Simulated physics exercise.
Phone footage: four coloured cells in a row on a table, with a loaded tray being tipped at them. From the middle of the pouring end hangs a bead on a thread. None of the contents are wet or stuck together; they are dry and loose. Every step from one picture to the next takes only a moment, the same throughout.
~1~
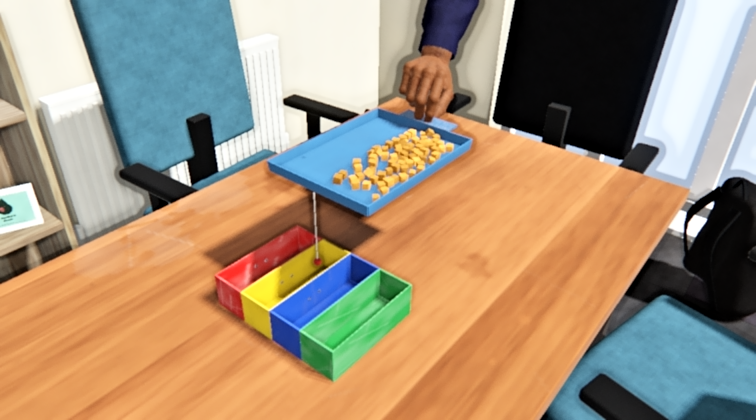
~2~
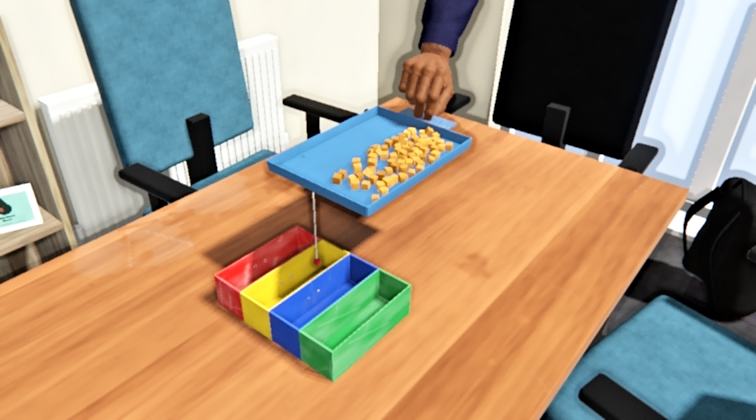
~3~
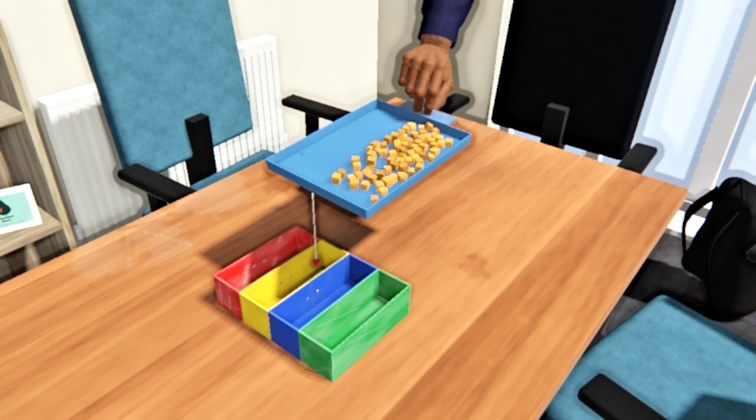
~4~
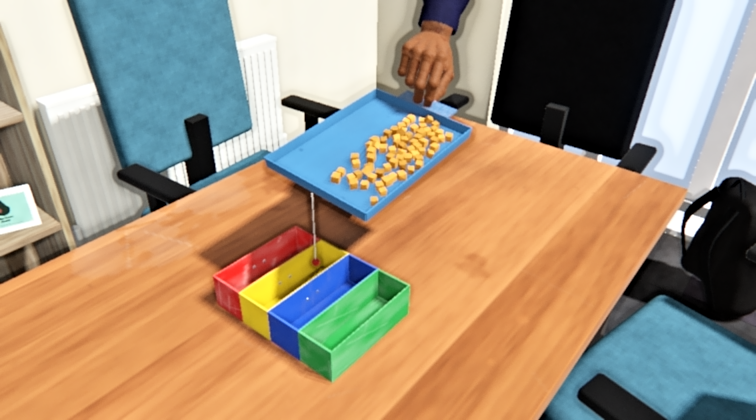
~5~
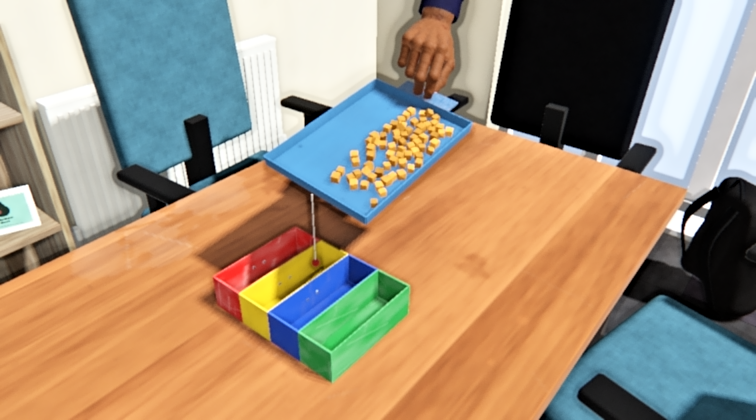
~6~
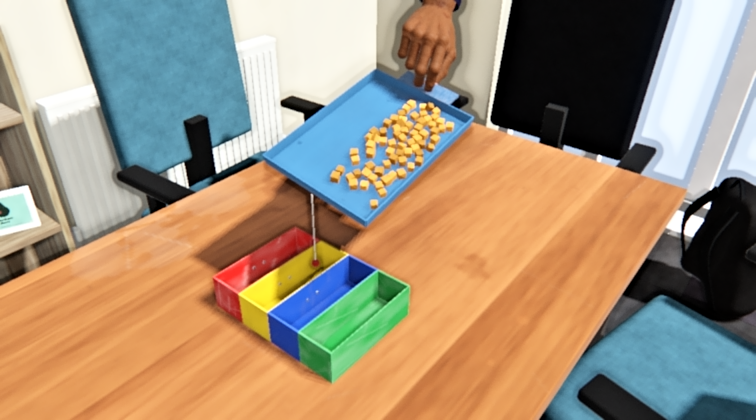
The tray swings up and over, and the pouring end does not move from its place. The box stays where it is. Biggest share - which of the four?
Green cell.
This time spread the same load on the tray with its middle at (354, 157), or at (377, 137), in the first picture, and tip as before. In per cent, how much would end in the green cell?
Roughly 50 per cent, and 60 per cent.
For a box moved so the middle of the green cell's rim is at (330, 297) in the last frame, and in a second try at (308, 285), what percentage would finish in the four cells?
30 and 0 in a hundred, in turn.
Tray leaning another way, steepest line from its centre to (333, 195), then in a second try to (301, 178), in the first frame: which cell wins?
Well, with the first heading it's the cell in green, and with the second it's the red cell.
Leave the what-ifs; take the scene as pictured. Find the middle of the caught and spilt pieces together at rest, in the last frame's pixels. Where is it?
At about (356, 332).
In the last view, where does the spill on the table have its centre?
Estimate: About (390, 382).
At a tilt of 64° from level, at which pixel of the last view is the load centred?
(377, 181).
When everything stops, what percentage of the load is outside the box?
Some 30 percent of the load.
Soon after the last picture, tray tipped steeply; all on the tray.
A little later, tray tipped past a quarter turn; nearly all on the tray; a stray few in the green cell.
Later still, tray tipped past a quarter turn; about half in the green cell; about a quarter in the blue cell; a stray few in the yellow cell; about a third falling or outside the box.
At rest, tray tipped past a quarter turn; about half in the green cell; about a quarter in the blue cell; a stray few in the yellow cell; none in the red cell; about a third outside the box.
